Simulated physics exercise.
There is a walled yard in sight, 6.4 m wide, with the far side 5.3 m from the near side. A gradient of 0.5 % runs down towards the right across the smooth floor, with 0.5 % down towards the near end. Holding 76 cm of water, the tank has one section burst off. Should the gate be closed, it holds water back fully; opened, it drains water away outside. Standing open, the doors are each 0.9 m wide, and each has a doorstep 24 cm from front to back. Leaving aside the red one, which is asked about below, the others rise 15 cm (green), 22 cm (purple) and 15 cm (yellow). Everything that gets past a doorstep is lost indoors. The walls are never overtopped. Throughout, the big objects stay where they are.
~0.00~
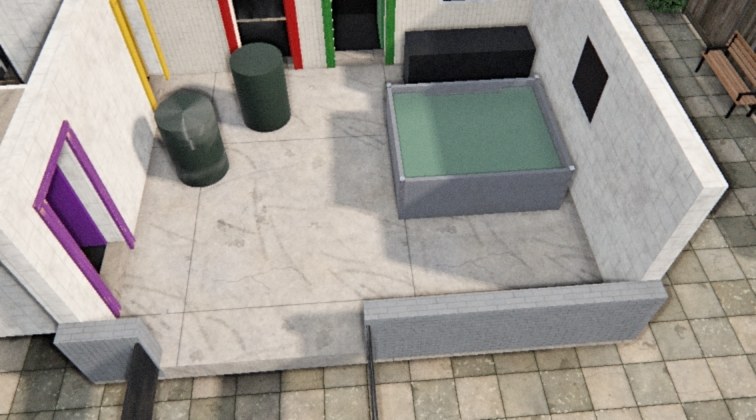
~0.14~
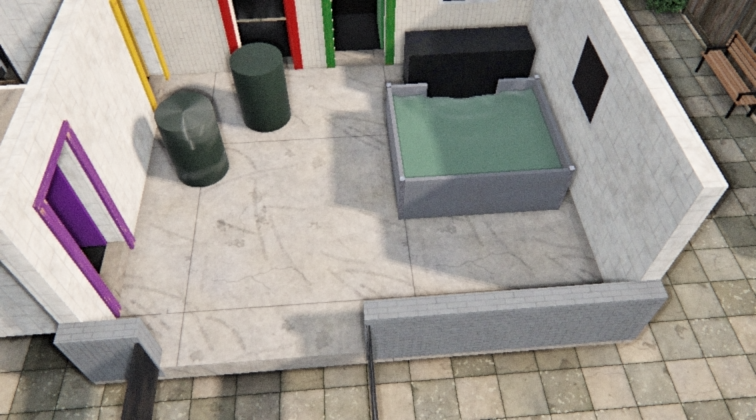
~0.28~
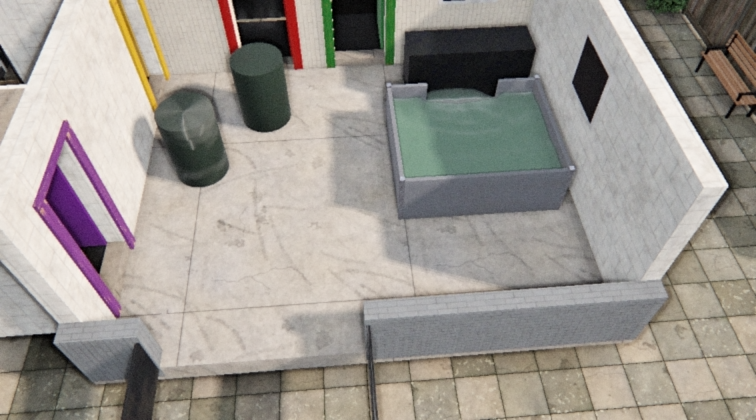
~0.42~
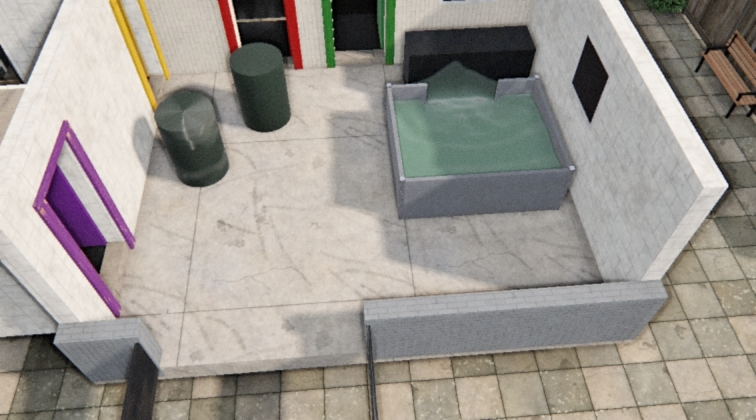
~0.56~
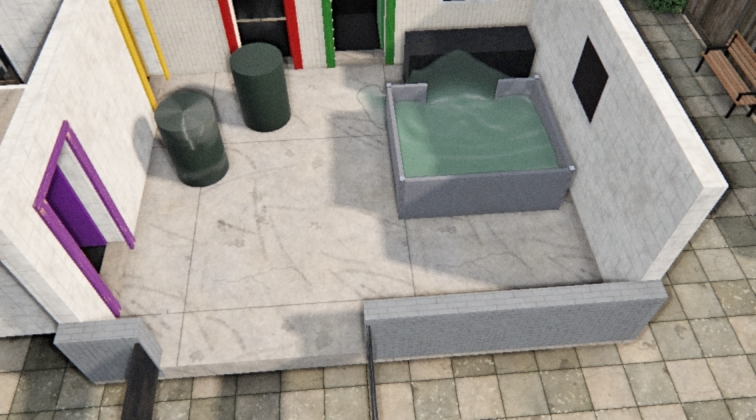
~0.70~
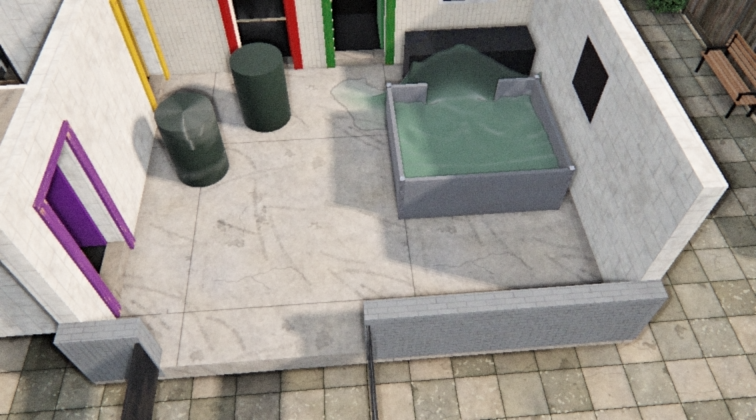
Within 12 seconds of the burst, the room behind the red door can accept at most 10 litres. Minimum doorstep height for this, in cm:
16 cm, roughly.
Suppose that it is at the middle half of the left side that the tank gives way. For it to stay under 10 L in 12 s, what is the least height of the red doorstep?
Then something near 13.0 cm.
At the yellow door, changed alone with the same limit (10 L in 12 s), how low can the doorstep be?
About 19 cm at yellow.
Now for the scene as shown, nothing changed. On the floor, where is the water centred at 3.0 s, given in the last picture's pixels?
The water's centre is at about (433, 150).
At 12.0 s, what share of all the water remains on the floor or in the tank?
Around 76 percent is still there.
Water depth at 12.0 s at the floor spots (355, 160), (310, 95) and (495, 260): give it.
Roughly 4, 9 and 4 cm, in turn.
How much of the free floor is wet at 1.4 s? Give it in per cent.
Approximately 25 % of the floor.
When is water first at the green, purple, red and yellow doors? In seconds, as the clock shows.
Reading them off: Green 1.1 s, then purple 2.8 s, then red 1.3 s, then yellow 2.4 s.
After 1.4 s water covers 25 % of the floor, deepest (60 cm) near (534, 107); 4 cm at the red door, 0 litres in over its 8 cm doorstep.
After 3.0 s water covers 60 % of the floor, deepest (38 cm) near (449, 104); 16 cm at the red door, 27 litres in over its 8 cm doorstep.
After 12.0 s water covers 100 % of the floor, deepest (12 cm) near (534, 107); 7 cm at the red door, 76 litres in over its 8 cm doorstep.
At the red door as built, the water arrived by 1.3 s and peaked near 16 cm at 3.0 s.
Run again over the same 12 s with other heights there, 18 litres in over 14 cm, 4 litres over 19 cm. The limit of 10 litres is kept from about 16 cm up.
